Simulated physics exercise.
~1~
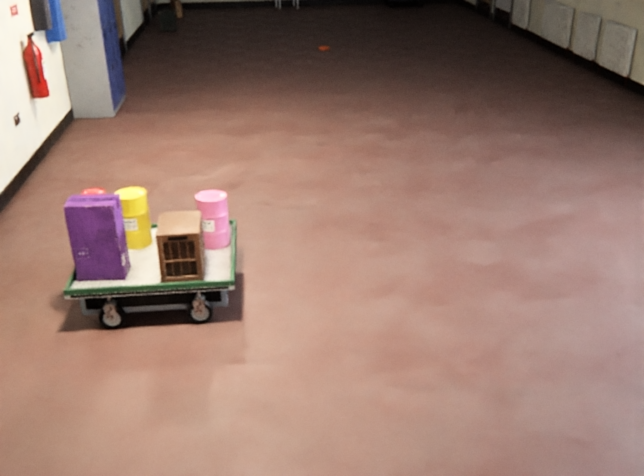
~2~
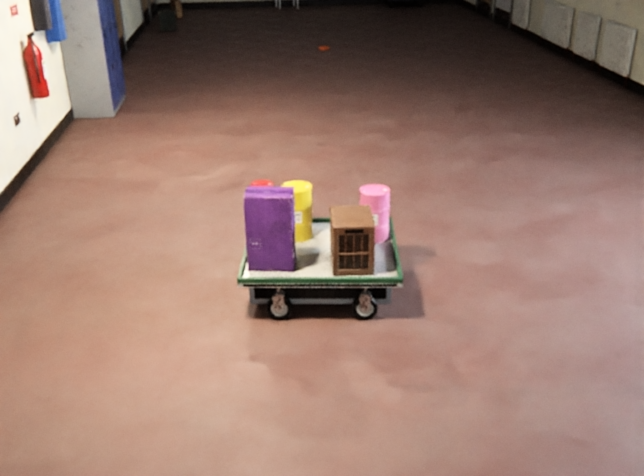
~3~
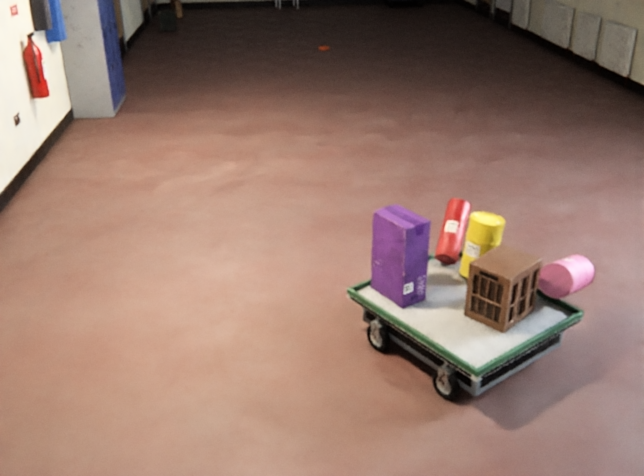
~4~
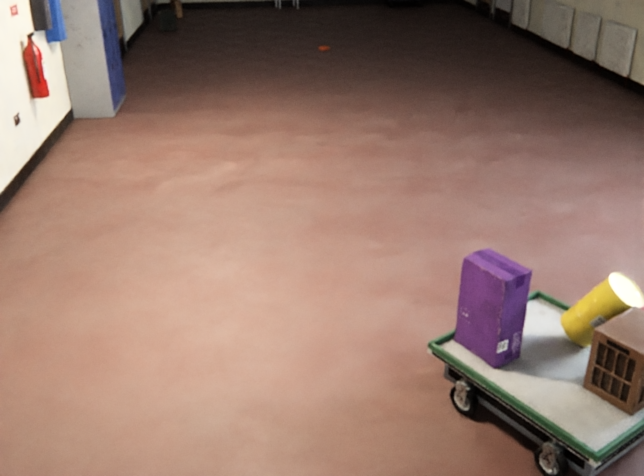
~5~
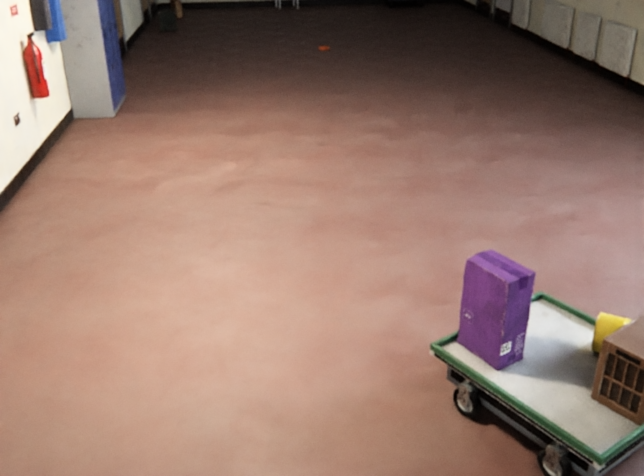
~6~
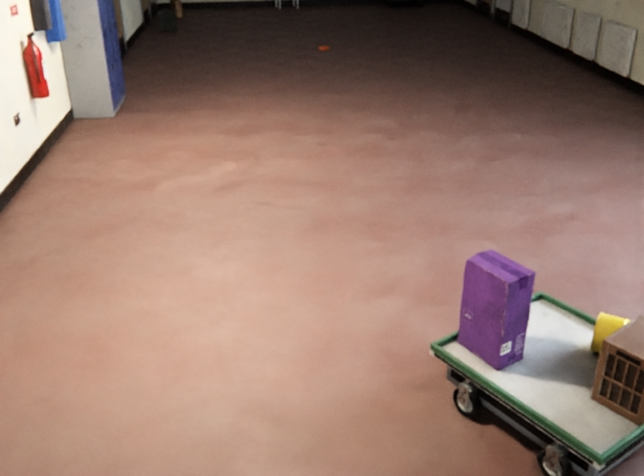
A green-rimmed cart with a pale deck rolls rightward across a reddish-brown floor in a long indoor hall, seen from a fixed, raised viewpoint. It carries a purple box at the left, a brown crate to its right, and red, yellow and pink canisters behind them. As the cart turns toward the viewer, the pink canister tips onto its side and the red one leans. Both are soon out of sight, and the yellow canister tilts over while the crate shifts. The cart stops at lower right, the purple box and crate upright, the yellow canister lying down.
